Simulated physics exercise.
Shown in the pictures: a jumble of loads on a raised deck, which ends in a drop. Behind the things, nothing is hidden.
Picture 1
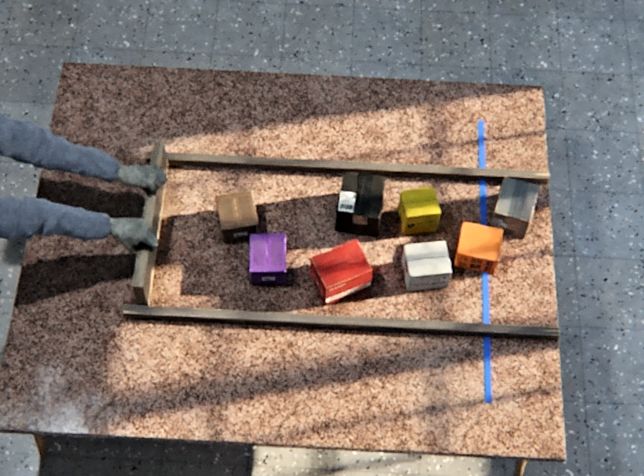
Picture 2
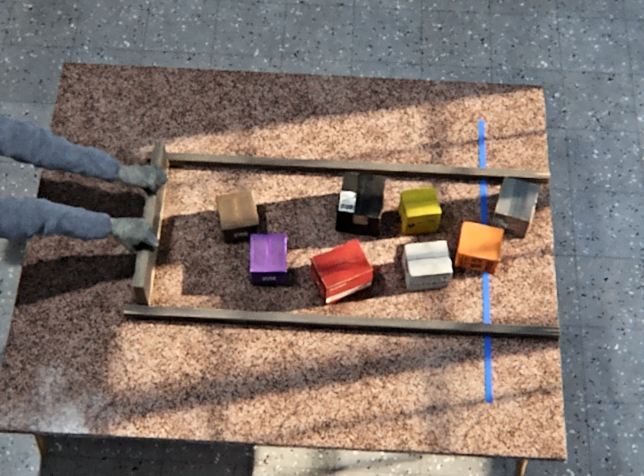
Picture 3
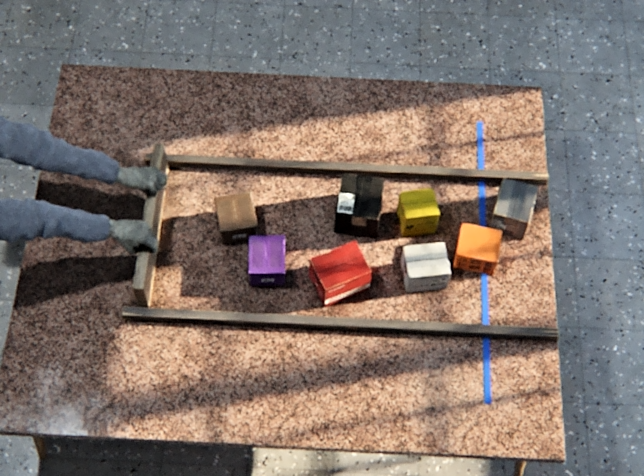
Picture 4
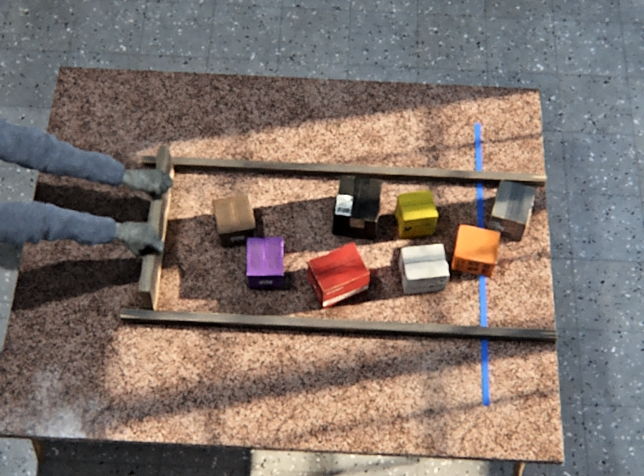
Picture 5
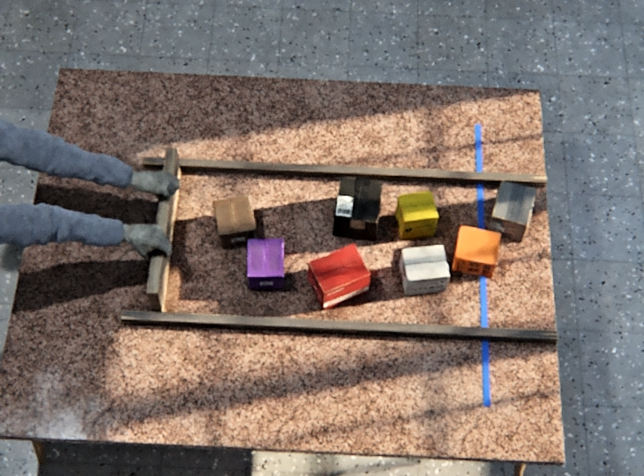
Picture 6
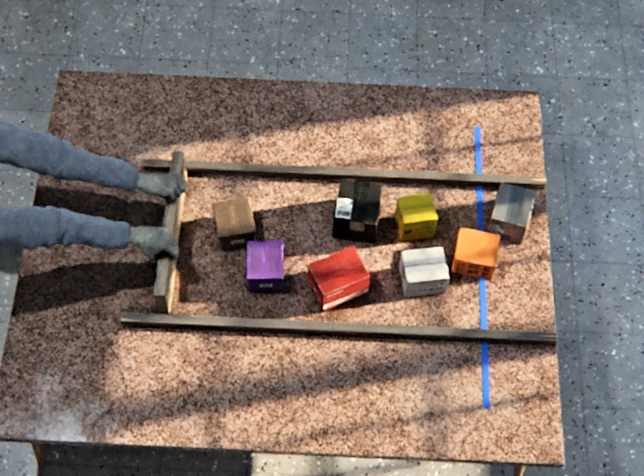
To begin with, two gloved hands hold a wooden plank upright at the left of a speckled tabletop, behind scattered coloured boxes between two rails. The hands then slide the plank a short way right toward the brown box, while the boxes stay essentially still, untouched by it.
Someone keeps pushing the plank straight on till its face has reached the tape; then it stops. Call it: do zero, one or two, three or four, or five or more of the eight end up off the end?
Three or four end up off it.
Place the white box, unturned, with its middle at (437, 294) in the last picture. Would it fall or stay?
Placed like that, it leaves the surface.
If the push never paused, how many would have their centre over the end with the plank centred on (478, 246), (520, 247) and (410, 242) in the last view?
Counts per position: 4 / 5 / 0.
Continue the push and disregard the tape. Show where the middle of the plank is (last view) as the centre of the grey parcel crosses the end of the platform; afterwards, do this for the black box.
The middle is at (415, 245) when it's the grey parcel, and at (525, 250) when it's the black box.
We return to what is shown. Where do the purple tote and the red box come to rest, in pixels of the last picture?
Close to (502, 281); the other close to (547, 307).
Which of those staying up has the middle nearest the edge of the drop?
Red box - nearest.
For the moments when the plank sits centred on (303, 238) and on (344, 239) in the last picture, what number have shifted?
In order, the tallies are 4 and 7.
Soon after, none off yet; grey parcel at rest near (511, 213); orange crate at rest near (476, 254); white box at rest near (423, 272).
After that, none off yet; grey parcel at rest near (511, 213); orange crate displaced a little near (489, 251); white box displaced about its own width near (455, 279).
And then, none off yet; grey parcel displaced about its own width near (553, 200); orange crate displaced about its own width near (533, 243); white box displaced well along near (533, 285).
In the end, the number that fall off is three or four; gone, yellow box, white box, orange crate and grey parcel.
